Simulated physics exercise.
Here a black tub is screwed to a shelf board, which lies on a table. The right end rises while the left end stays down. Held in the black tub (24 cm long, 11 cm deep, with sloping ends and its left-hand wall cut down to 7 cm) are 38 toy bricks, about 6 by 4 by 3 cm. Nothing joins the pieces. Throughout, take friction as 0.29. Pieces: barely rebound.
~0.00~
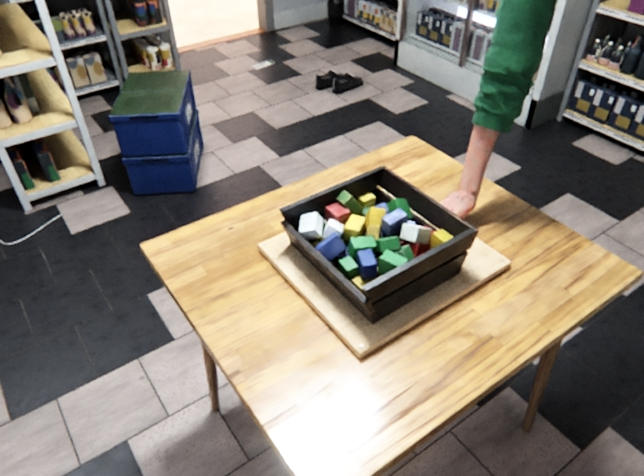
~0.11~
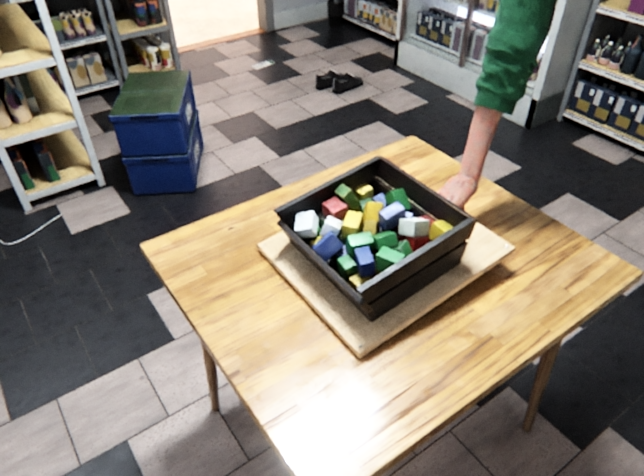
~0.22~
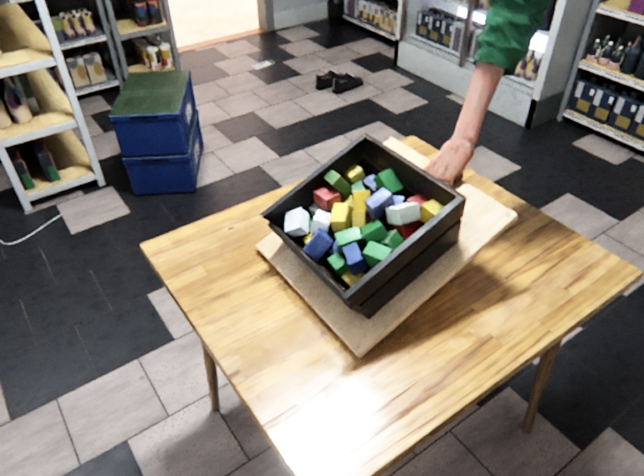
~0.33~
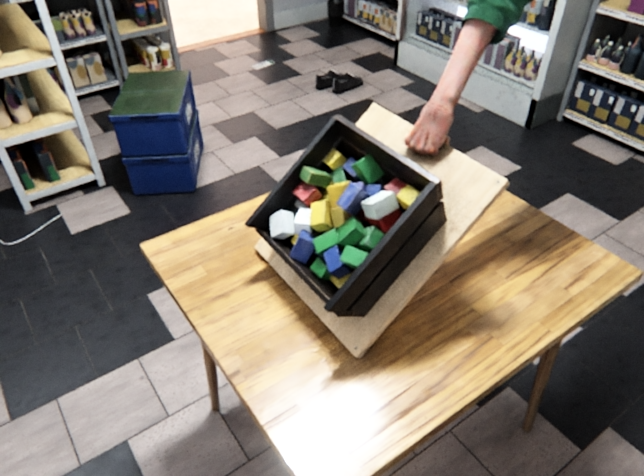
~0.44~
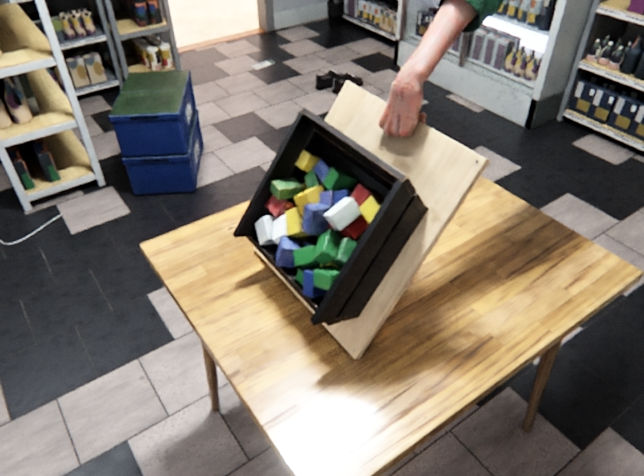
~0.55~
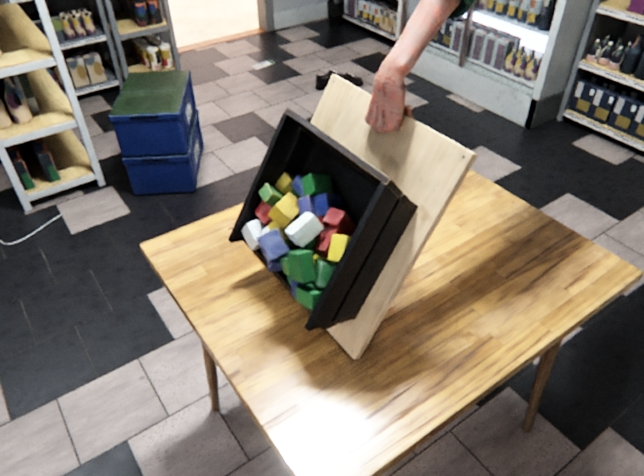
A black tub of colourful toy bricks on a wooden board was tilted steeply to the left as a green-sleeved arm lifted the board's far edge off the table, and the bricks shifted inside.
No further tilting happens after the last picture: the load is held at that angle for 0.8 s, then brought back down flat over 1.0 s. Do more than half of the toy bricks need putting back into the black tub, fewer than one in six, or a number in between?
I reckon it keeps between half and five sixths of its pieces.
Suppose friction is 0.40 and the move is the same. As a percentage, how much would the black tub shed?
Then the black tub sheds 40 per cent of its load.
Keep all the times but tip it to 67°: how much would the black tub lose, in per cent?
Then it's 60 per cent for the black tub.
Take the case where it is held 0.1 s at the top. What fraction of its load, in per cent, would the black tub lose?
Black tub 20%.
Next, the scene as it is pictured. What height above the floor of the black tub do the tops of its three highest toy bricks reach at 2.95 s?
That is close to 8 centimetres.
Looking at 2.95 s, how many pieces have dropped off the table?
That count sits near 1.
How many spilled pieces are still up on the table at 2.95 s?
Near 12, give or take.
After 0.93 s, tilt 58°; black tub 27 in, 11 out.
After 1.41 s, tilt 57°; black tub 26 in, 12 out.
After 2.09 s, tilt 10°; black tub 25 in, 13 out.
Final count (at 2.95 s), black tub 25 in, 13 out. Asked share, 13 of 38, 34 per cent.
